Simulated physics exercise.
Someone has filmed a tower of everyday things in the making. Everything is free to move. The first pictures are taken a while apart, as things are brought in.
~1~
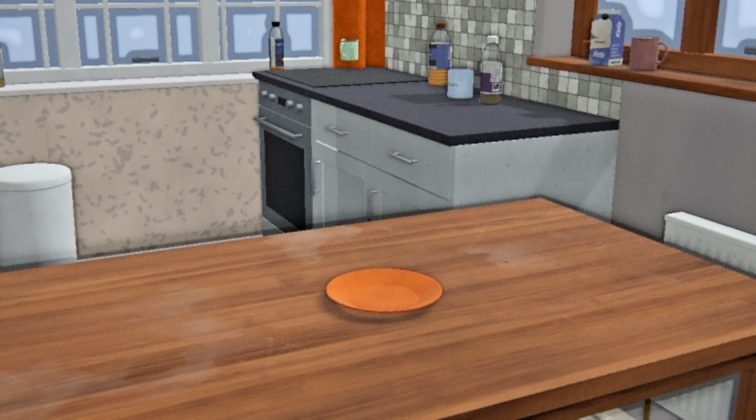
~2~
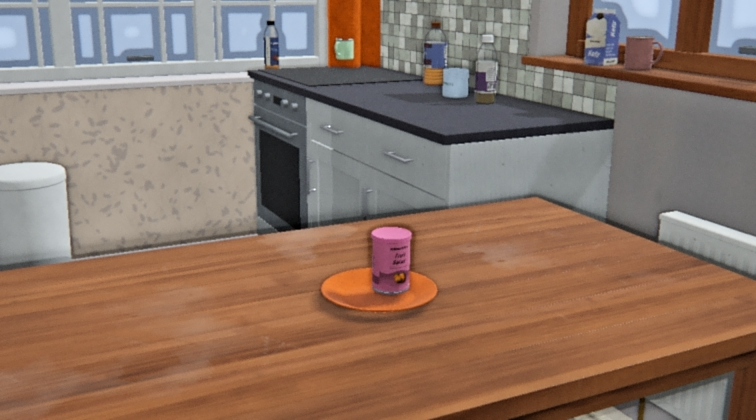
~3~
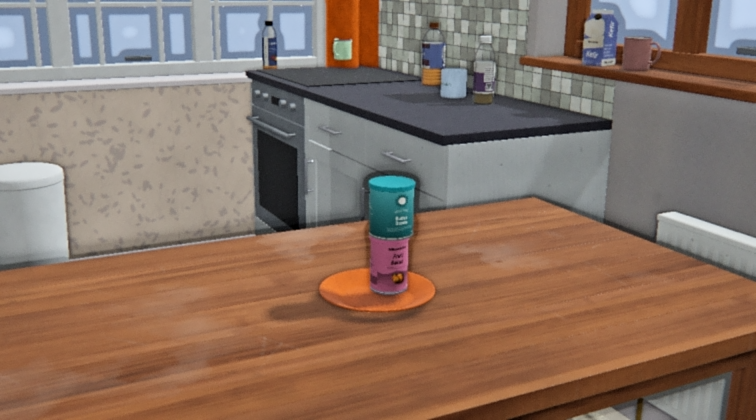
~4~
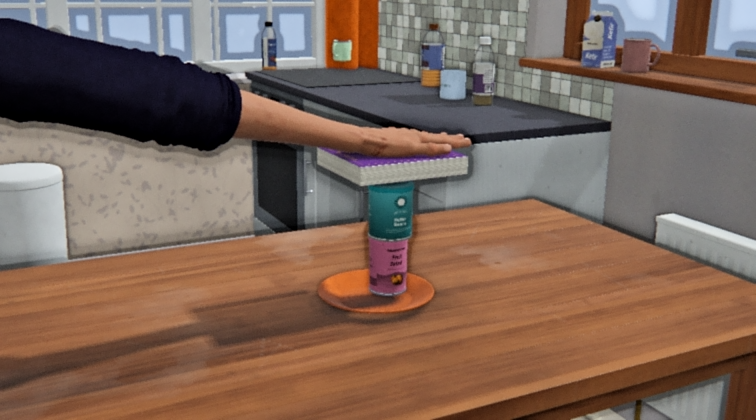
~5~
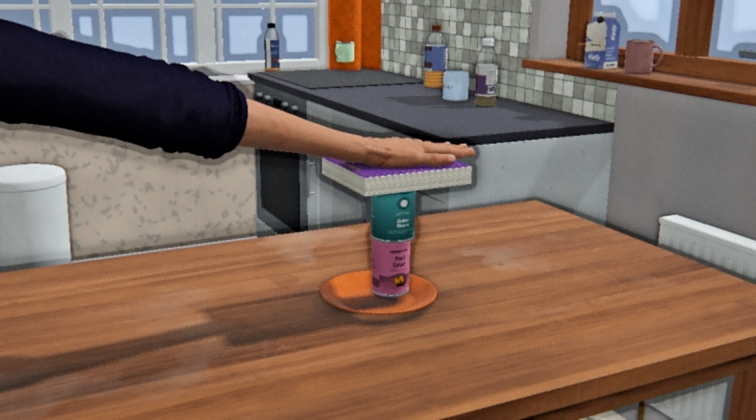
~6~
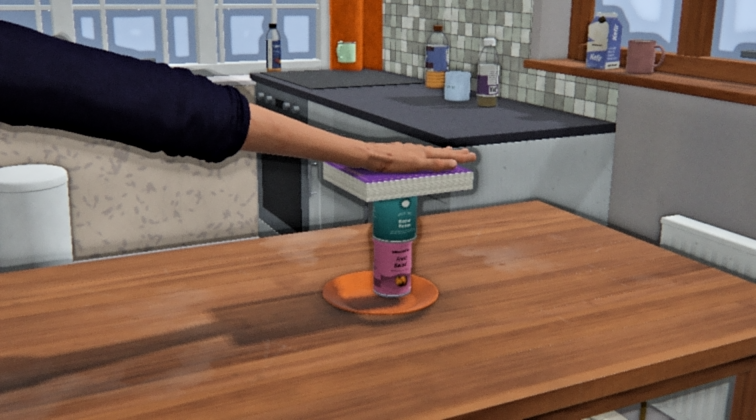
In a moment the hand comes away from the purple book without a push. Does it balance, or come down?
The pile holds.
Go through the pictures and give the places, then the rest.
In the first picture, the last thing is not in view yet; orange plate (384, 294).
In the second picture, the last thing is not in view yet; pink tin (391, 261).
In the third picture, the last thing is not in view yet; turquoise pot (391, 208).
The fourth picture shows on its way; purple book (391, 160); orange plate (376, 295).
The fifth picture shows on its way; purple book (395, 170); pink tin (391, 263).
The sixth picture shows in place under the hand; purple book (397, 175); turquoise pot (395, 211).
Then, 0.20 s past the last view, nothing moves.
Then, 0.50 s past the last view, purple book resting near (397, 176).
Finally, all 4 still in place. Final places as the last picture's camera would see them, purple book near (397, 176). The pile keeps its balance.
